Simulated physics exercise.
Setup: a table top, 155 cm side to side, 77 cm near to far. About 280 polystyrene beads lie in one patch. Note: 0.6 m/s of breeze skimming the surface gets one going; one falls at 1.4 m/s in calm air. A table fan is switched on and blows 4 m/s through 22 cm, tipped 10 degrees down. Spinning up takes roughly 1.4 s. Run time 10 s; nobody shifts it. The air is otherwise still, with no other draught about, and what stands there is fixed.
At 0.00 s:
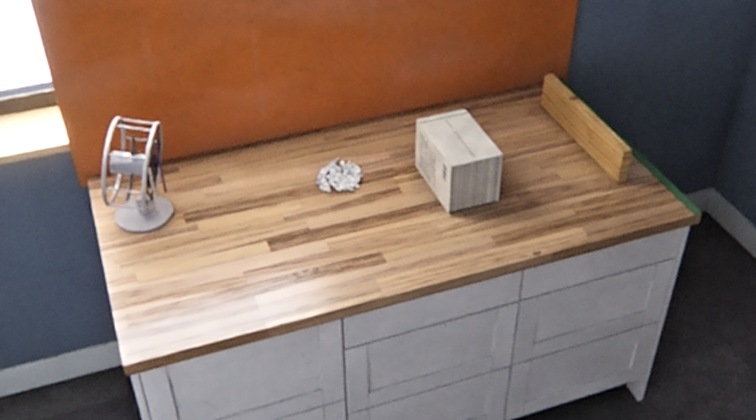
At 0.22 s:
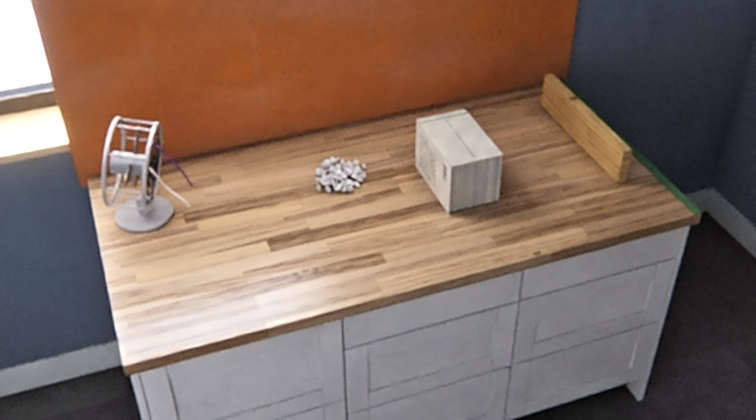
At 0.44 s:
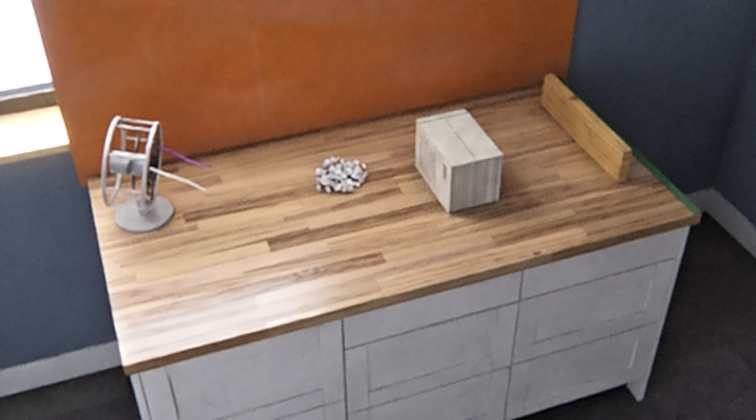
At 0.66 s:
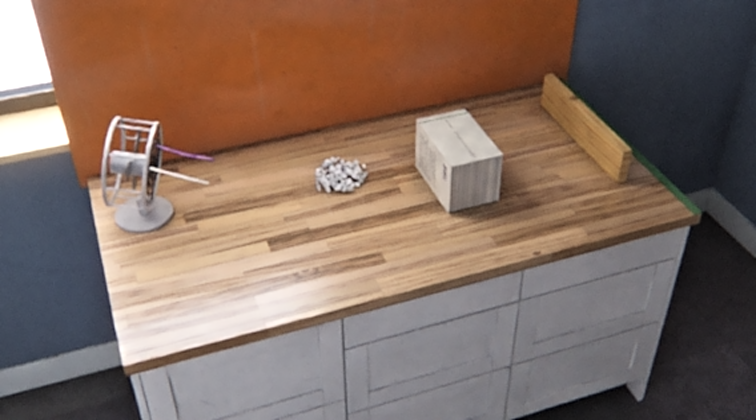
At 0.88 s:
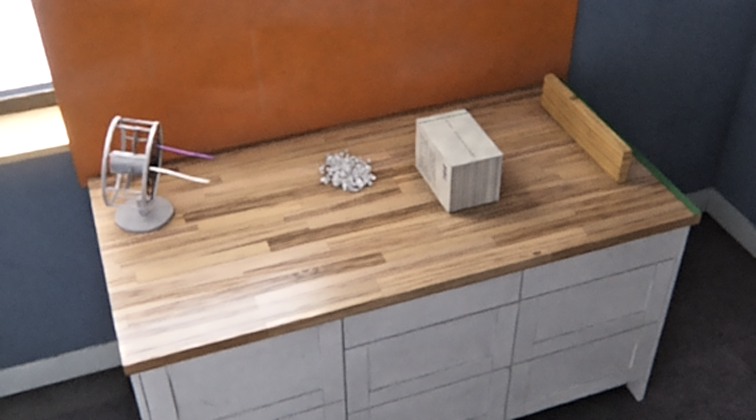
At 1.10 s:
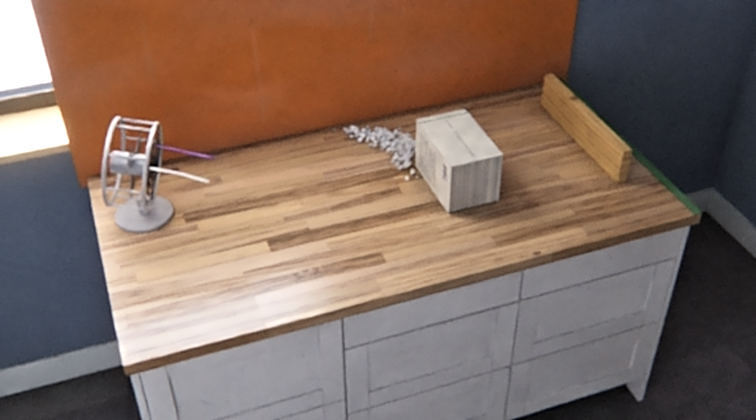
On a wooden table top, ribbons stream from a fan, then white beads scatter rightward.
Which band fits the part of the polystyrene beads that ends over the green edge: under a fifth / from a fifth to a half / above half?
The share tops one half.
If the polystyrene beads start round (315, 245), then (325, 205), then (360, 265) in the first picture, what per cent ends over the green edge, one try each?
First try 0 %, second 30 %, third 0 %.
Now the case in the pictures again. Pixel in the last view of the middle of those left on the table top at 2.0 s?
Look about (407, 111) in the last picture.
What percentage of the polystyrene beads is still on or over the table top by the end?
Estimate: Close to 0 percent.
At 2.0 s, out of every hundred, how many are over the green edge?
I'd put it at some 60 %.
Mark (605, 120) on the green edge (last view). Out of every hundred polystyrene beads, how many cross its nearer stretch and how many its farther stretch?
Estimate: Nearer ~ 0 %; farther ~ 100 %.
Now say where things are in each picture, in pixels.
In the first frame, the middle of the polystyrene beads is near (341, 178), none has stirred yet and the mouth of the table fan is at (134, 164).
In the second frame, the middle of the polystyrene beads is near (341, 175), none has stirred yet and the green edge is centred on (625, 138).
In the third frame, the middle of the polystyrene beads is near (341, 175), none has stirred yet, the top of a book is at (458, 136) and the top of a board is at (586, 110).
In the fourth frame, the middle of the polystyrene beads is near (341, 175) and none has stirred yet.
In the fifth frame, the middle of the polystyrene beads is near (349, 174), the farthest in sight from the table fan is at (369, 162) and about 75 % have left their places.
In the sixth frame, the middle of the polystyrene beads is near (390, 144), the farthest in sight from the table fan is at (410, 136) and all have left their places.
After 2.0 s the count stands so, 64 % are over the green edge; the middle of those still in play is near (413, 109).
After 3.2 s the count stands so, 78 % are over the green edge; the middle of those still in play is near (423, 107).
After 5.5 s the count stands so, 97 % are over the green edge.
After 10.0 s, at the end, 98 % are over the green edge.
